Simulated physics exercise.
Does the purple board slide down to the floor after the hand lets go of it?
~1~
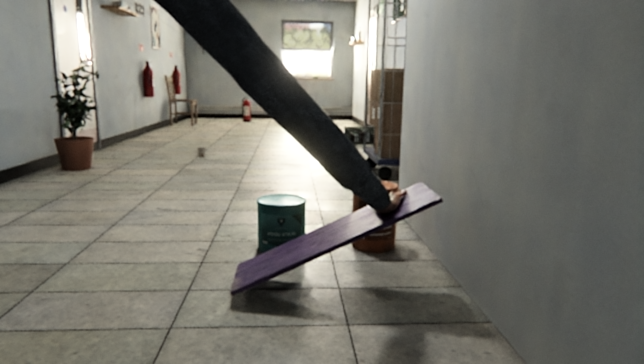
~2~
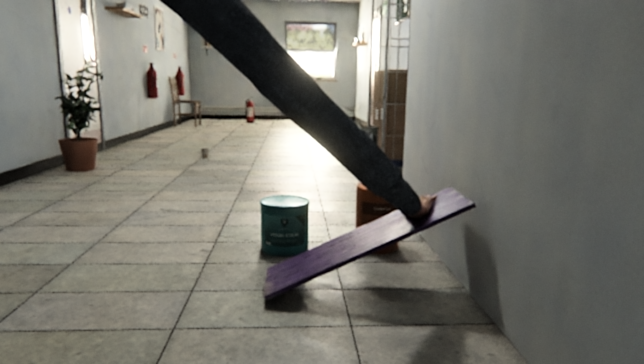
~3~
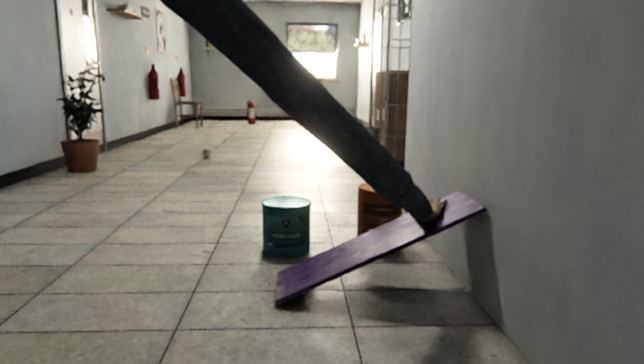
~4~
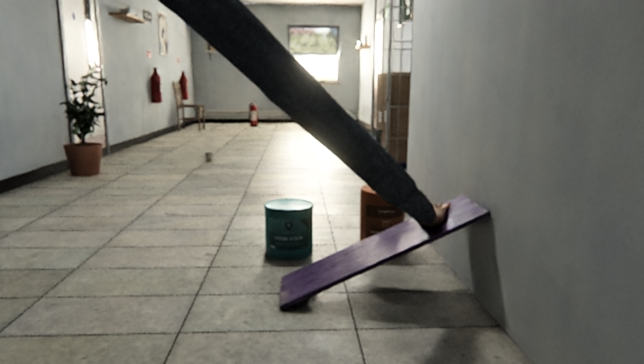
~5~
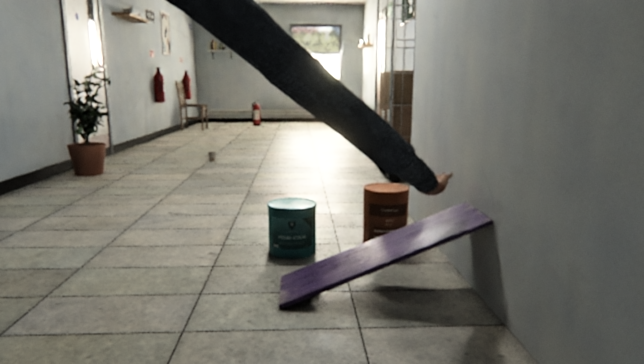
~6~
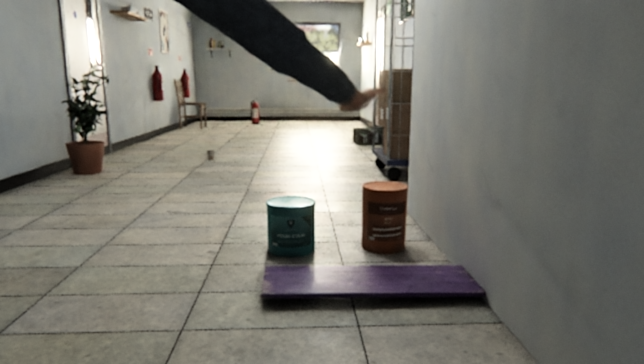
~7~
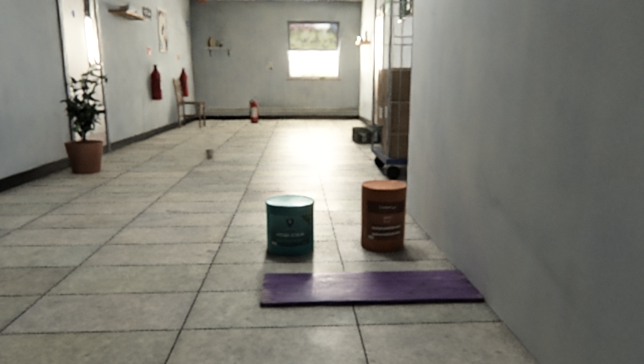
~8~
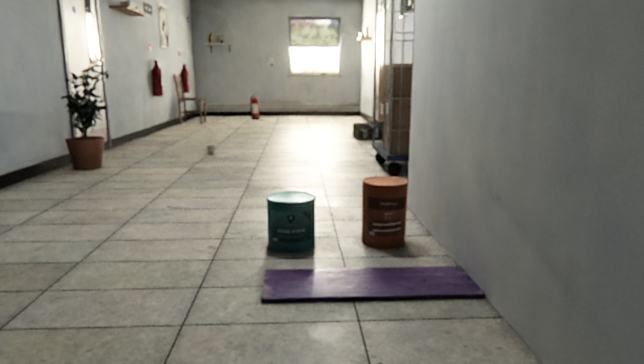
Yes, the purple board slides down the wall and ends up lying flat on the floor in front of the two pails.
